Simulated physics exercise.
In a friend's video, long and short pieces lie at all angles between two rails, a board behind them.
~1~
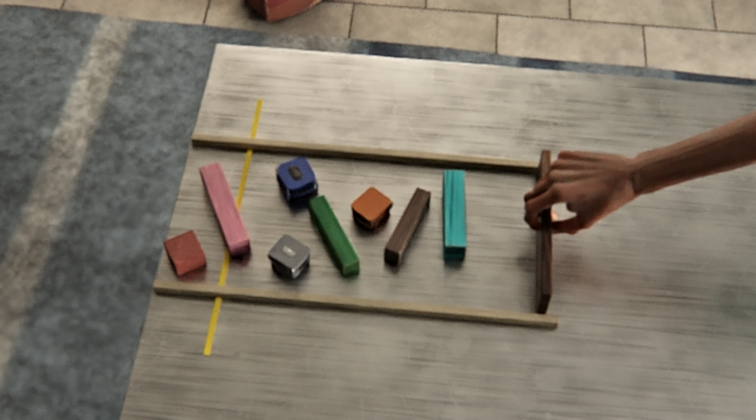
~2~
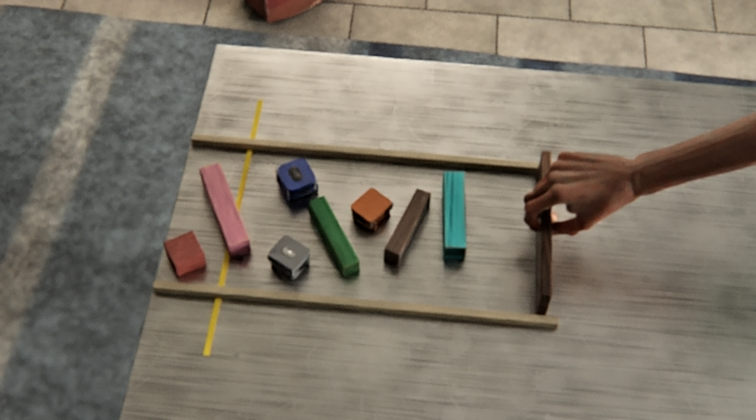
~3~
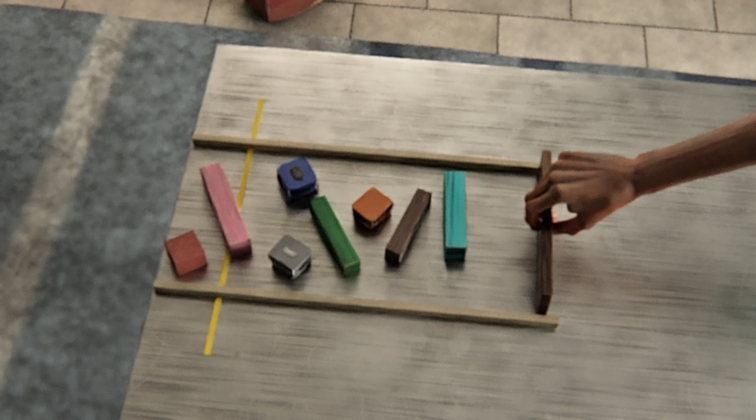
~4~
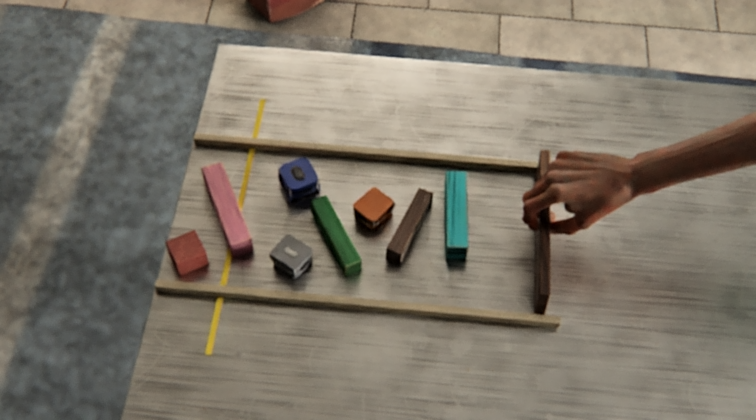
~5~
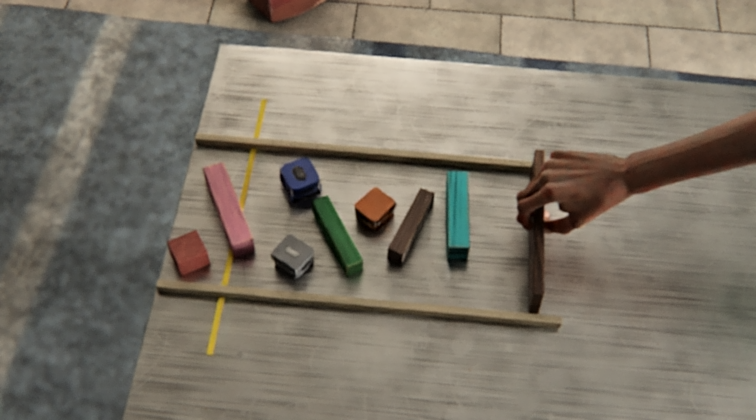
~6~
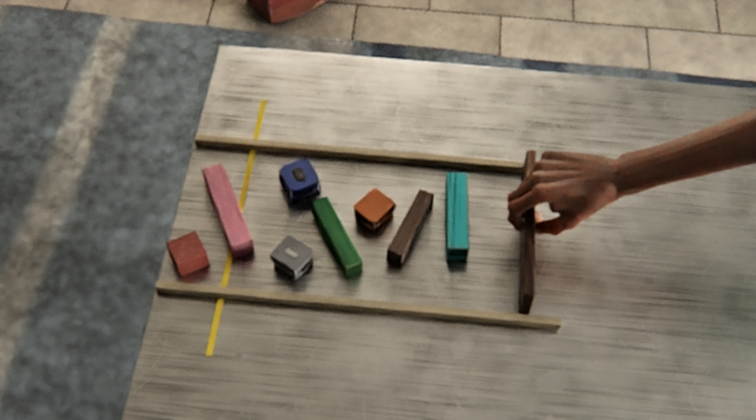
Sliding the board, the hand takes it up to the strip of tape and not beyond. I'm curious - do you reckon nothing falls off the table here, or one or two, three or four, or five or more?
I'd say one or two fall off.
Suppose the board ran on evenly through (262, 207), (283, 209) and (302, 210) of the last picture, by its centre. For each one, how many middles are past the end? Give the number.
Going through the three positions, you'd get 2, 0 and 0.
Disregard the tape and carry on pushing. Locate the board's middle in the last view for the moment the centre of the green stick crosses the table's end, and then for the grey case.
Green stick over the end: About (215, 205). Grey case over the end: About (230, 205).
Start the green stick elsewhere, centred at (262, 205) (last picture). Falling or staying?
Green stick: Gone.
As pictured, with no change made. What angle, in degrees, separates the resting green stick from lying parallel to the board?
Around 35 degrees.
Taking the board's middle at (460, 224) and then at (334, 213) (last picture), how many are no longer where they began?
Respectively 1 and 6.
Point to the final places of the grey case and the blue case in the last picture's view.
Listed in order, first is (166, 259) and the other is (206, 160).
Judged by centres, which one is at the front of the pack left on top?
Grey case.
Early on, none off yet; red block at rest near (188, 254); pink bar at rest near (228, 210); blue case at rest near (300, 181).
A while later, none off yet; red block travelled about its own width near (165, 256); pink bar travelled a little near (188, 209); blue case travelled well along near (245, 163).
Finally, the number that fall off is one or two; lost, pink bar and red block.
